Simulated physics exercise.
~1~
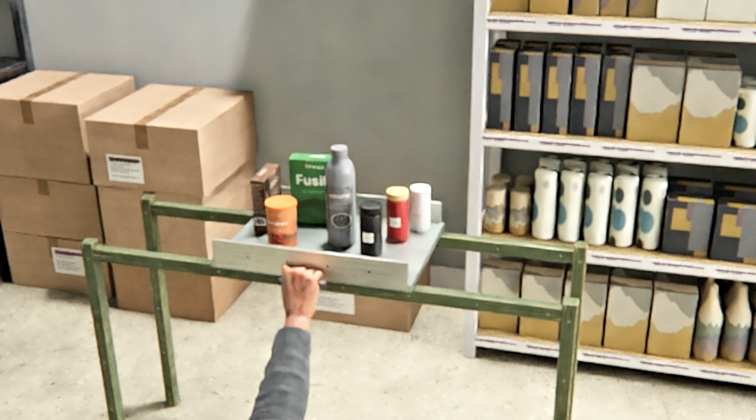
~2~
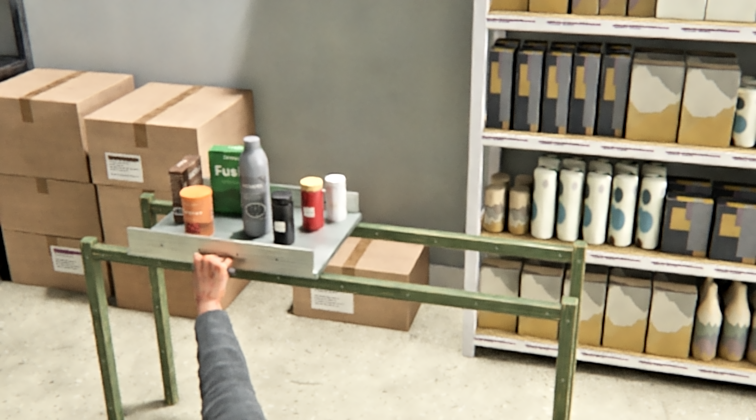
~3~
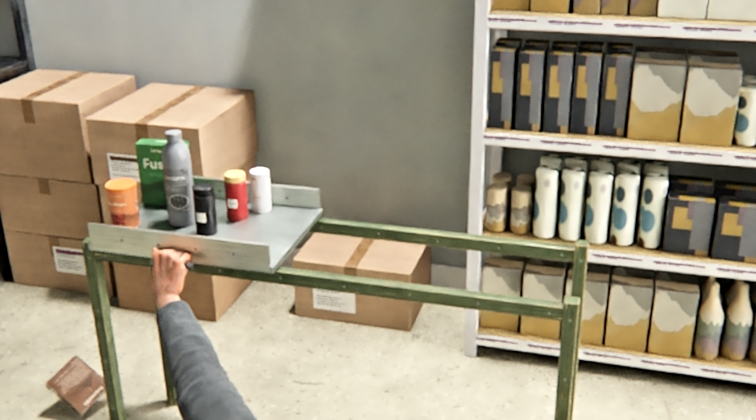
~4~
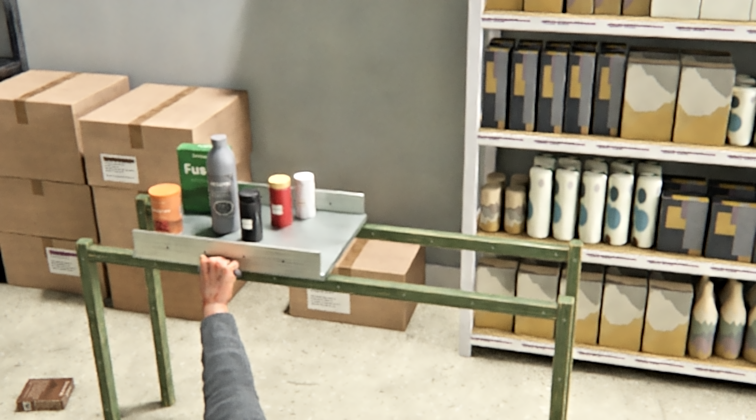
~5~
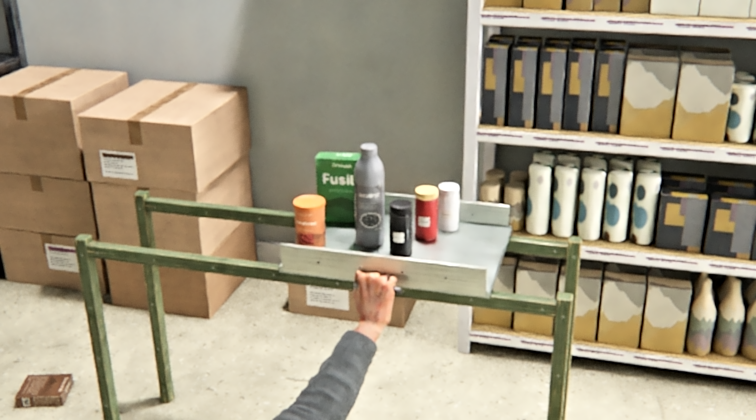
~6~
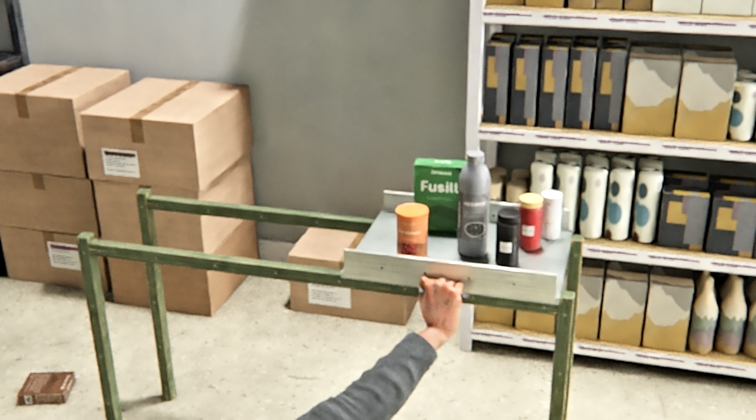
The clip shows a hand sliding a metal tray of bottles, tins and packets left along a green frame, where a small brown packet drops to the floor, then moving it to the right end with the remaining six items still upright aboard.
